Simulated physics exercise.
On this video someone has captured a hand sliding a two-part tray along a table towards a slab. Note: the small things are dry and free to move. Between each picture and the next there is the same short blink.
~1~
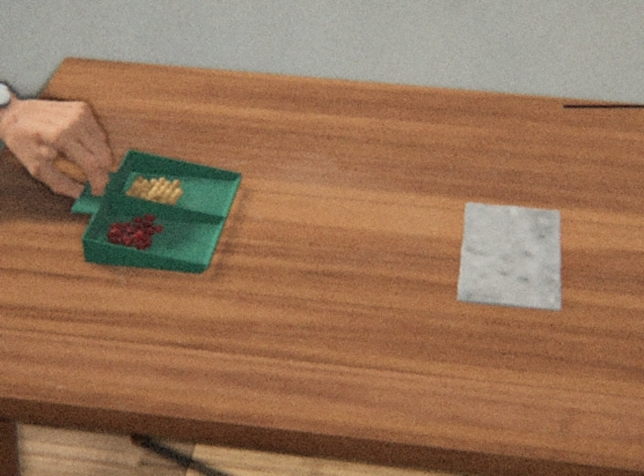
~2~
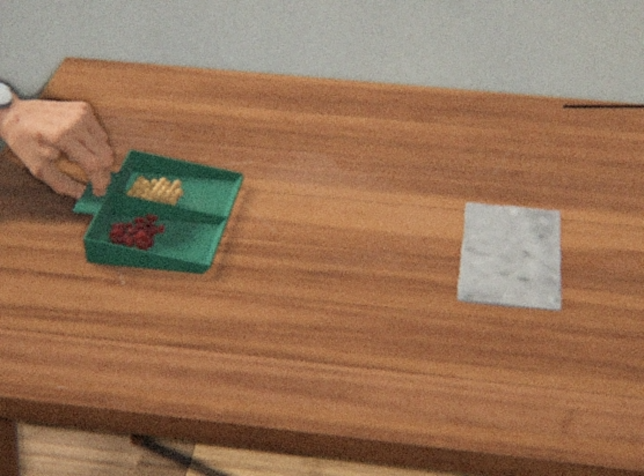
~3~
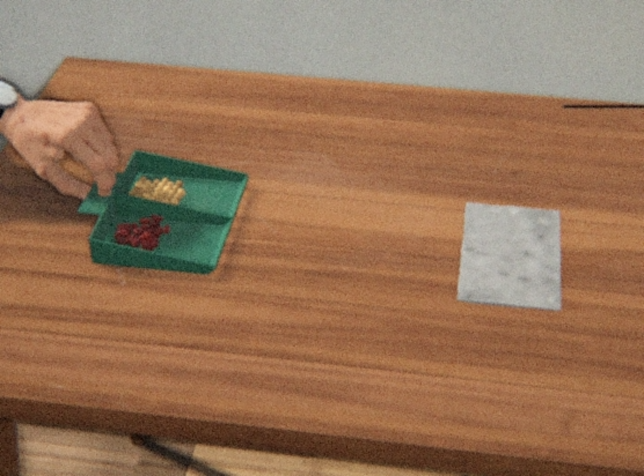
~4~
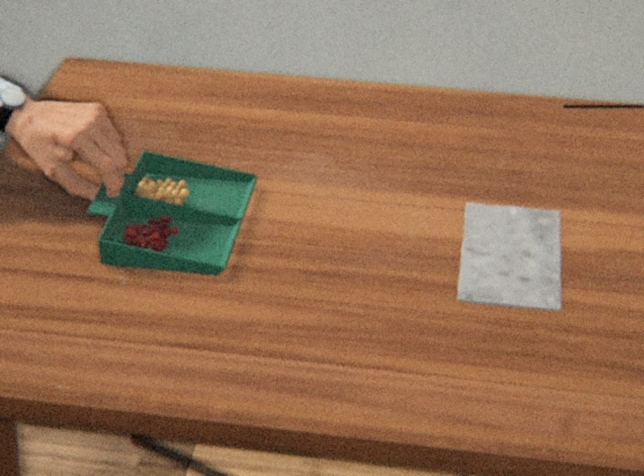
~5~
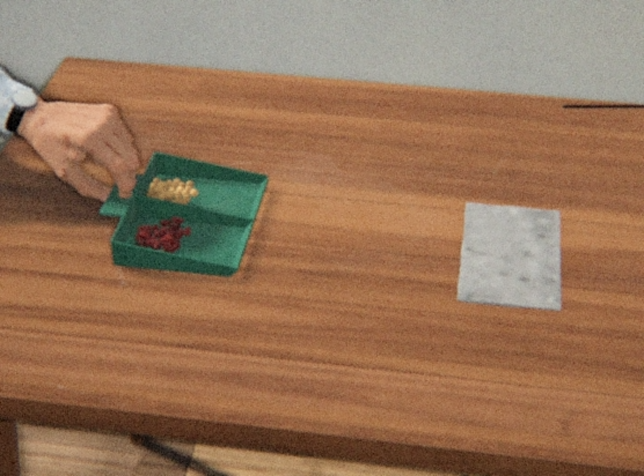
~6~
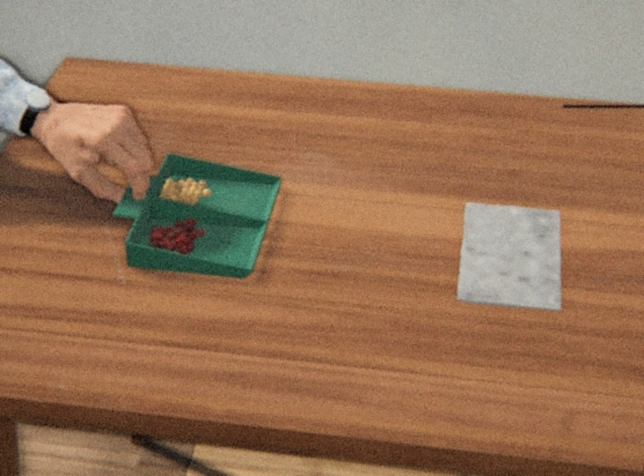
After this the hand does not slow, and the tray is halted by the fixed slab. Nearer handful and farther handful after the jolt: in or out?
Nearer handful: In; farther handful: In.
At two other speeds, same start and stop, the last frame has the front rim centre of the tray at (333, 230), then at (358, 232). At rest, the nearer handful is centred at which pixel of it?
In the first try it comes to rest at (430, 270), and in the second at (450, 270).
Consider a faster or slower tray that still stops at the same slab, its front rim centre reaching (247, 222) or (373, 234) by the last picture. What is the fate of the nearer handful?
It does not get out, then it lets some escape.
Then, 0.35 s after the last picture, tray still sliding, front rim near (359, 232); nearer handful all inside; farther handful all inside.
Then, 0.80 s after the last picture, tray stopped at the slab; nearer handful all inside, moved towards the front rim; farther handful all inside.
Then, 1.01 s after the last picture, tray stopped at the slab; nearer handful all inside, moved towards the front rim; farther handful all inside, moved towards the front rim.
At rest, tray stopped at the slab; nearer handful all inside, moved towards the front rim; farther handful all inside, moved towards the front rim.
